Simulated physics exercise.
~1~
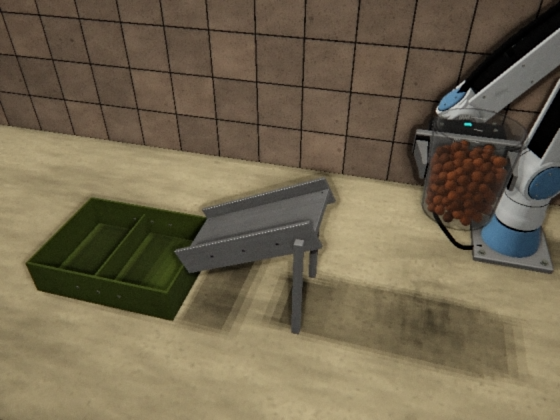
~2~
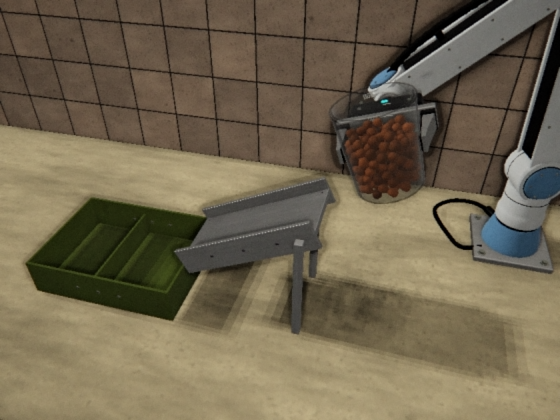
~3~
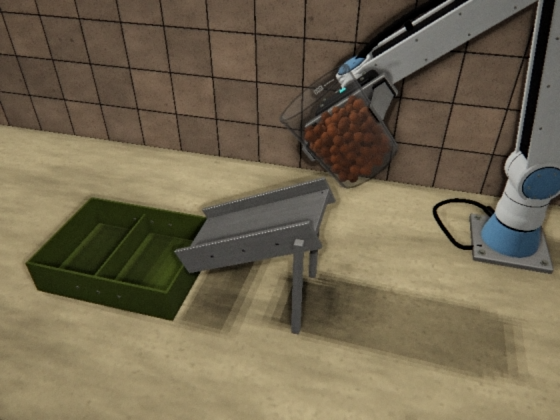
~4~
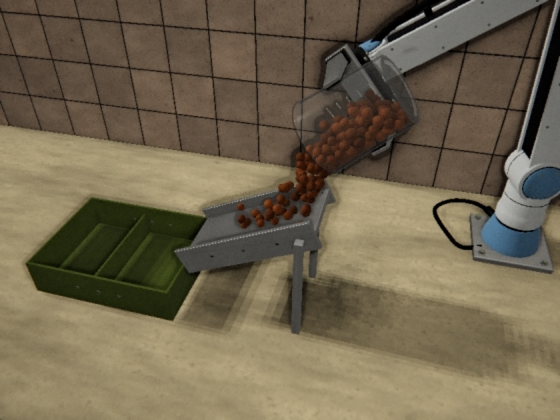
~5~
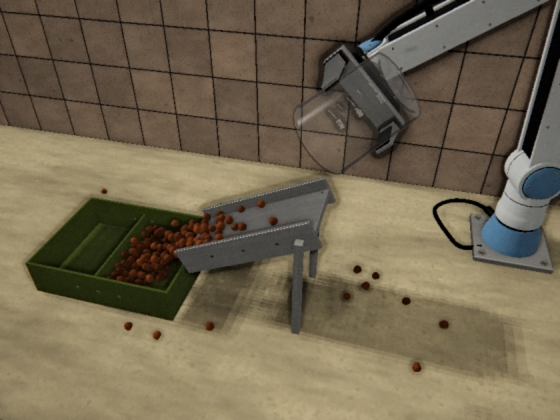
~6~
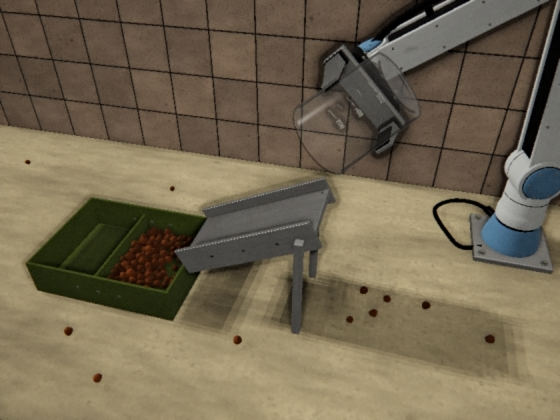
A white and blue robot arm at the right carries a clear cup of reddish-brown hazelnuts over a pale tabletop backed by a brown tiled wall, seen from slightly above. A grey sloping chute stands in the middle, its lower end over a divided green tray at the left. The arm moves the cup left and tips it until the nuts pour onto the chute. They slide down into the tray, while a few scatter across the table. Finally the cup hangs empty and tilted, most nuts heaped in the tray's right-hand part.
